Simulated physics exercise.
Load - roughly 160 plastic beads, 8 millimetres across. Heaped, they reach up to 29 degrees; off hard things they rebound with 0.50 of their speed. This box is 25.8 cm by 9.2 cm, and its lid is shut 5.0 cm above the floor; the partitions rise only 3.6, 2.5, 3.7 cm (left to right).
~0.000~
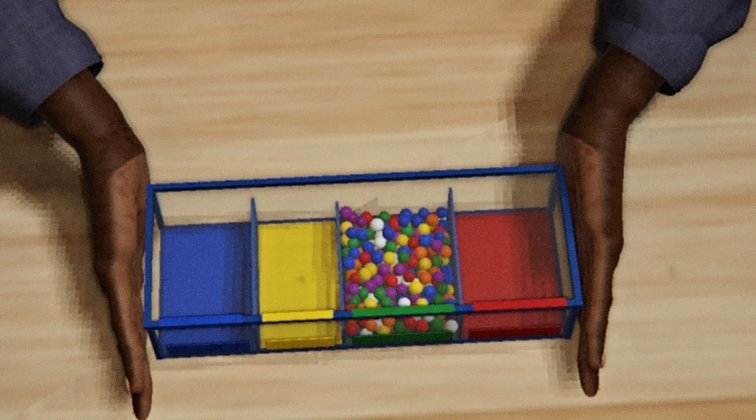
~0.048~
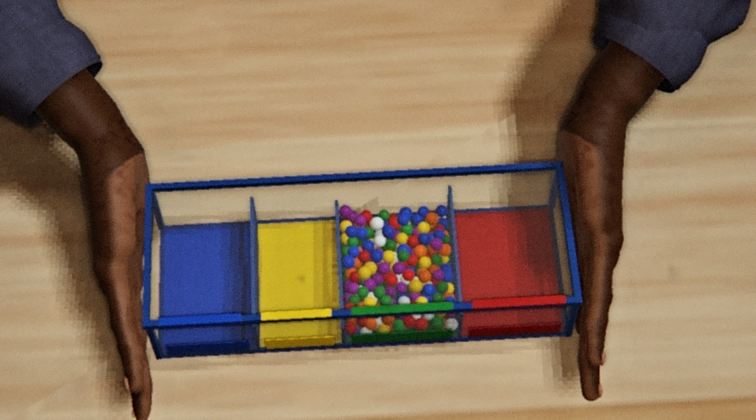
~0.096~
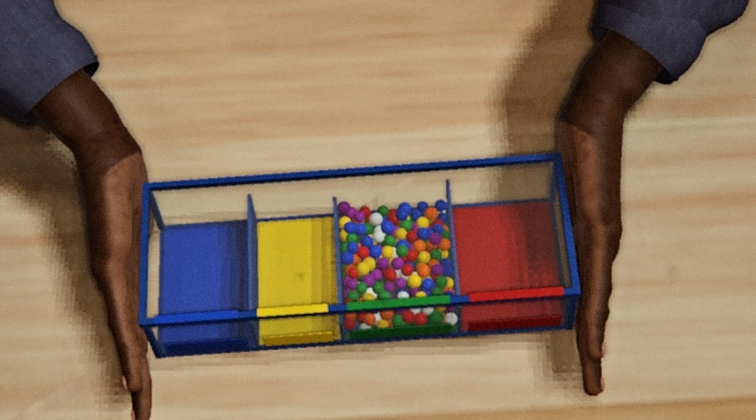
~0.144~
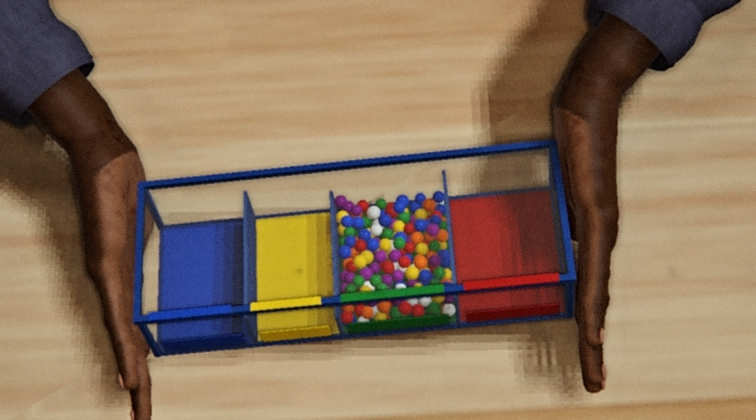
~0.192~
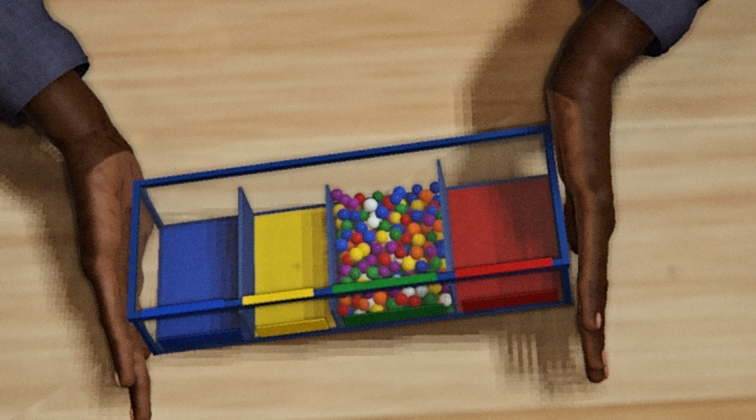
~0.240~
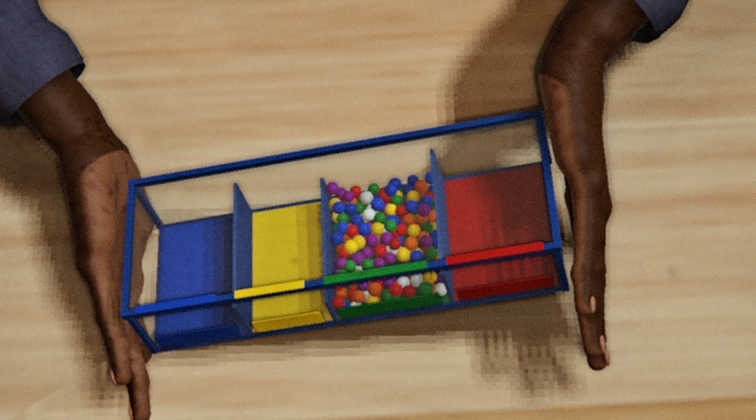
Two hands hold a clear box of colourful beads and tilt its right side upward.
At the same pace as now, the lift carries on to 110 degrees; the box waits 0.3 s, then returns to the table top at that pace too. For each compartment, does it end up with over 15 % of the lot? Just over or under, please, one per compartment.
Red: Under, blue: Over, green: Under, yellow: Over.
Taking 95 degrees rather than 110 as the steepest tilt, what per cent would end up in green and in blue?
Shares: Green 10 and blue 45, per cent.
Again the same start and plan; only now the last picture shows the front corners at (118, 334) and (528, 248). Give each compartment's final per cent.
Per cent at the end: Red 0; blue 70; green 0; yellow 30.
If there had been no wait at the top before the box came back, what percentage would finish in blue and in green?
Then blue keeps 40% and green keeps 5%.
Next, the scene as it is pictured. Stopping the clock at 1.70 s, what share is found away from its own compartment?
Reading: Close to 85 %.
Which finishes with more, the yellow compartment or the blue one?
Answer: Yellow.
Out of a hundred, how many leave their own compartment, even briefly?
Around 95 percent.
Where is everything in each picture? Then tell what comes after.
The first picture shows box tilt 0 degrees, front corners at (151, 323) and (575, 301); green 100 %.
The second picture shows box tilt 1 degrees, front corners at (149, 322) and (574, 298).
The third picture shows box tilt 3 degrees, front corners at (146, 320) and (573, 290).
The fourth picture shows box tilt 6 degrees, front corners at (140, 317) and (568, 276), lowest corner left back.
The fifth picture shows box tilt 10 degrees, front corners at (135, 314) and (562, 260), lowest corner left back.
The sixth picture shows box tilt 13 degrees, front corners at (128, 312) and (554, 244), lowest corner left back; green 100 %. Its pace works out near 75 degrees a second.
After 1.70 s, tilt 110 degrees; blue 30 %, green 15 %, yellow 60 %.
After 2.68 s, tilt 56 degrees; blue 30 %, green 5 %, yellow 60 %.
After 3.64 s, tilt 0 degrees; blue 35 %, green 5 %, yellow 60 %.
In the end, at 4.2 s, red 0 %, blue 35 %, green 5 %, yellow 60 %.
